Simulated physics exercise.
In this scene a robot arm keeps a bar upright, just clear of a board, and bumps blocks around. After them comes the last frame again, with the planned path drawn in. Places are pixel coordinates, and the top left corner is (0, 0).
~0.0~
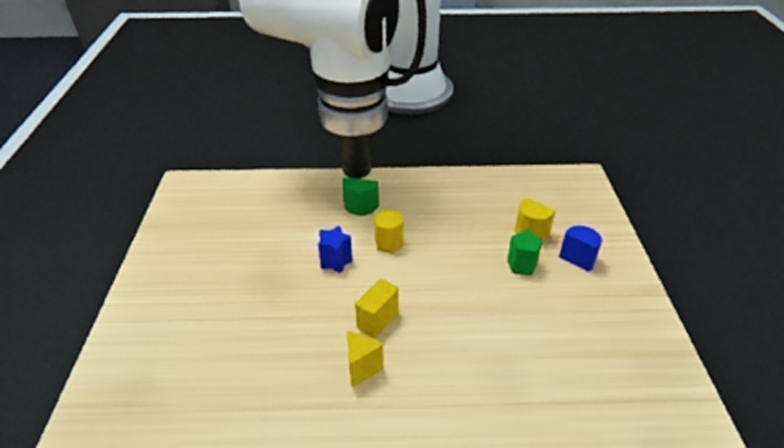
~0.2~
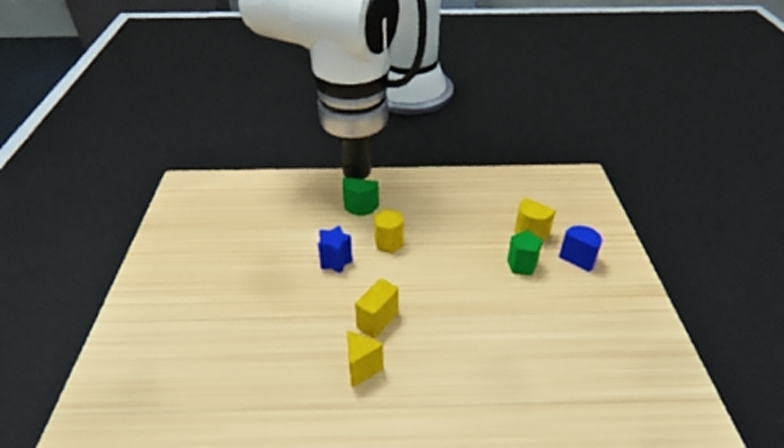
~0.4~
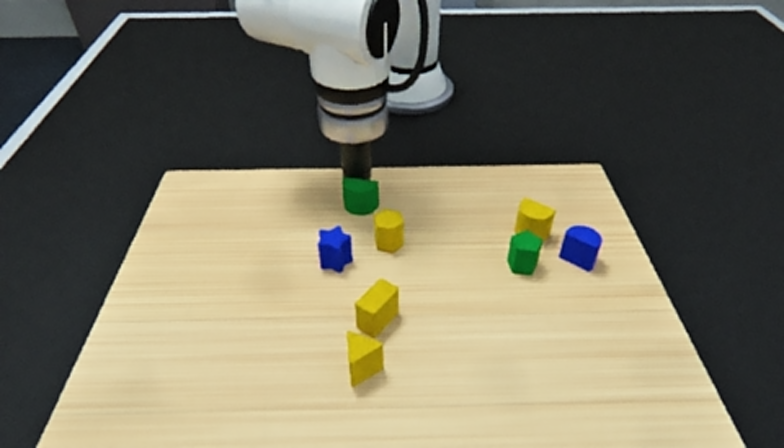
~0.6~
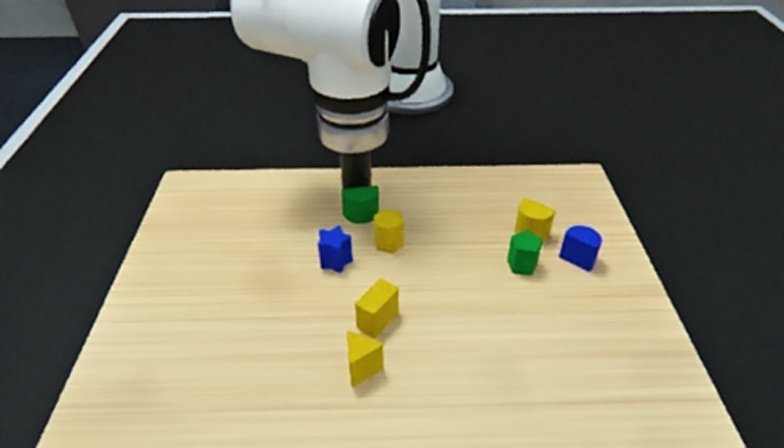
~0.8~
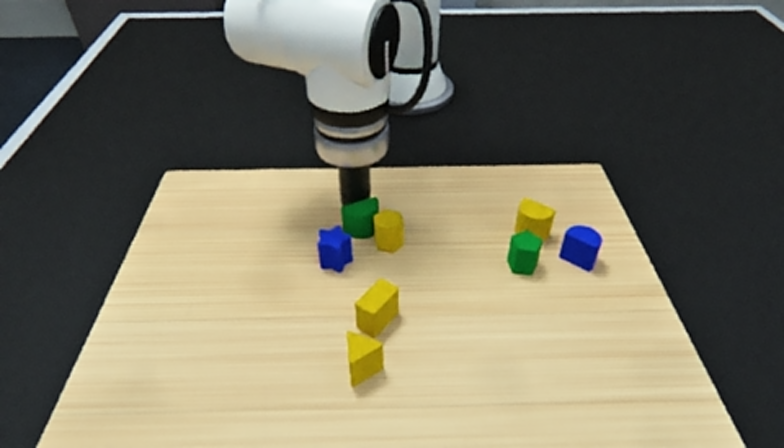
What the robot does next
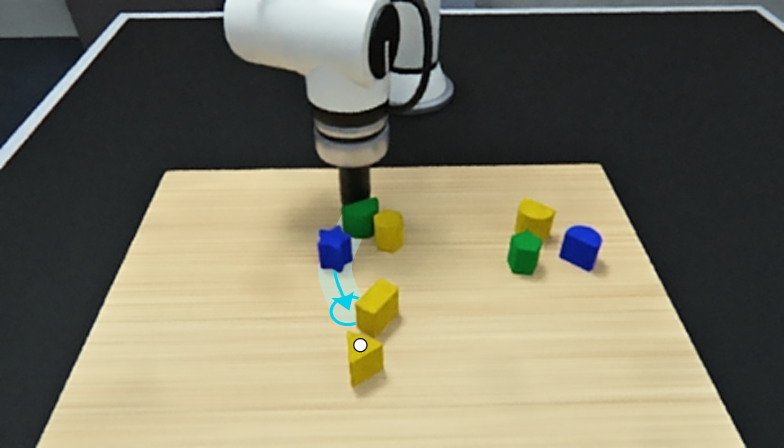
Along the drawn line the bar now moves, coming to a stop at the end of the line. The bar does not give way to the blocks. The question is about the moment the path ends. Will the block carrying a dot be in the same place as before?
That would be a yes.
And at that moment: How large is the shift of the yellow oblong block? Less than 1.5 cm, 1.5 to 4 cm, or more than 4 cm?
Short of 1.5 cm.
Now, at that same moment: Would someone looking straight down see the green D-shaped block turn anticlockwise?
Yes
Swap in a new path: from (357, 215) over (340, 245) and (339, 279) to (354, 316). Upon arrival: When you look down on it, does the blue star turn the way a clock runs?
Yes, that is what happens.
Drawn move, from (357, 215) by way of (344, 244) and (336, 276) to (349, 310); the dot is on the yellow triangular block.
What follows on the original path. One third of the way, bar (342, 230); blue star (329, 243); green D-shaped block (360, 232), turned 25° anticlockwise; yellow hexagon (390, 224), turned 45° anticlockwise.
Two thirds of the way, bar (334, 262); blue star (311, 270), turned 55° clockwise; green D-shaped block (361, 240), turned 70° anticlockwise; yellow hexagon (390, 224), turned 45° anticlockwise.
At the end, bar (348, 296); blue star (310, 281), turned 100° clockwise; yellow triangular block still; green D-shaped block (361, 241), turned 75° anticlockwise; yellow oblong block still; yellow hexagon (390, 224), turned 45° anticlockwise.
